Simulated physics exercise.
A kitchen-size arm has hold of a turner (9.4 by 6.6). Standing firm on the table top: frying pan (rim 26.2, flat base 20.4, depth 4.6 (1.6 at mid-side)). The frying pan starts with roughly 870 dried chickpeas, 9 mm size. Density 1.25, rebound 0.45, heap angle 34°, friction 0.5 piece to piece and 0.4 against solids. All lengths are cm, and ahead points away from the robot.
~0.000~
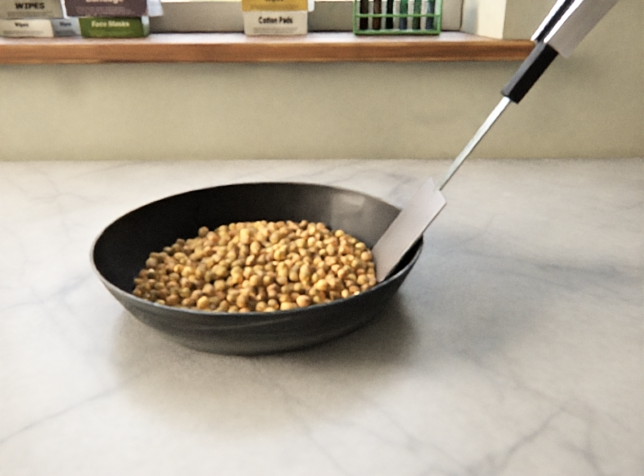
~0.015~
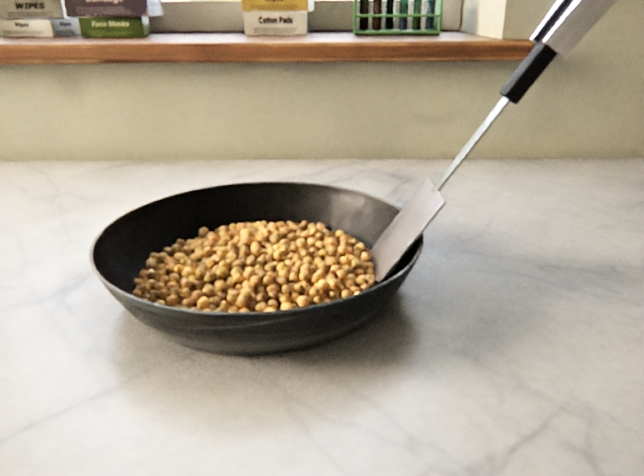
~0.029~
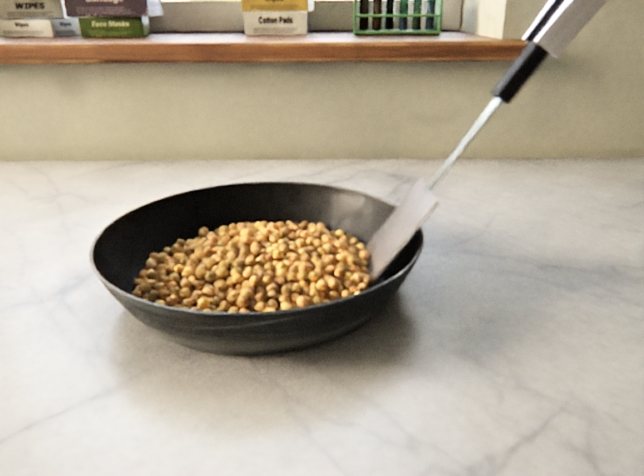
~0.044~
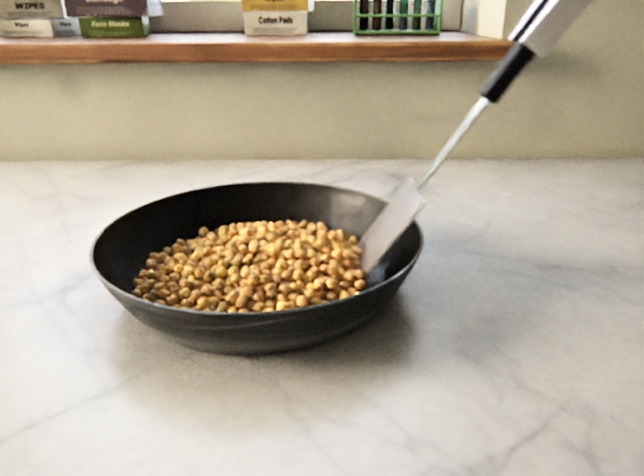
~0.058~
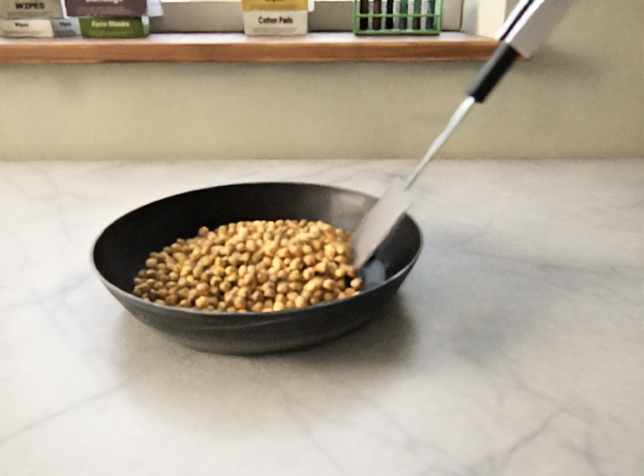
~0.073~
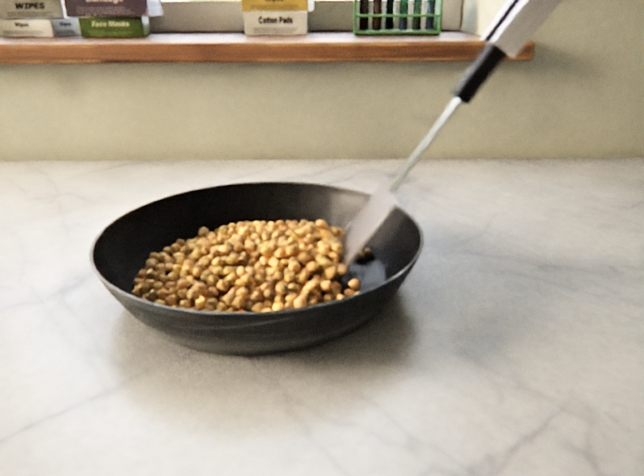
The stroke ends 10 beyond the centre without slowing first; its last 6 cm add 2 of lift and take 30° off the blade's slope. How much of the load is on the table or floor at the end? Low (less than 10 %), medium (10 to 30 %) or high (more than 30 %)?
On the table or floor the share is low, less than 10 %.
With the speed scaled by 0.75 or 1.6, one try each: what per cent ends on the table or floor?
About 5 and 15 per cent.
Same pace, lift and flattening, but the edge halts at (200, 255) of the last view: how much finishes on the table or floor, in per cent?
Some 0 per cent.
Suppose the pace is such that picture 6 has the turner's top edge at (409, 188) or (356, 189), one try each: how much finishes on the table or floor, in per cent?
Some 0 and 15 per cent.
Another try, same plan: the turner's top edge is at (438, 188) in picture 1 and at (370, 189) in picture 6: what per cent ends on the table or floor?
Some 10 per cent.
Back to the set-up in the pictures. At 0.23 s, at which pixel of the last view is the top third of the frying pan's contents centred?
Around (185, 250).
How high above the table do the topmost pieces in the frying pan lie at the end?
Some 5.5 cm.
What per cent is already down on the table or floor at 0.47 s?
Some 5 per cent.
After 0.15 s, sloping 56°, highest piece 6 above the table; 867 in the frying pan.
After 0.23 s, sloping 47°, highest piece 5 above the table; 867 in the frying pan.
After 0.47 s, sloping 26°, highest piece 6 above the table; 833 in the frying pan, 29 on the table or floor, 5 on the blade or in flight.
After 1.52 s, sloping 26°, highest piece 5 above the table; 833 in the frying pan, 34 on the table or floor.
At rest, 833 in the frying pan, 34 on the table or floor. That is 4 % on the table or floor.
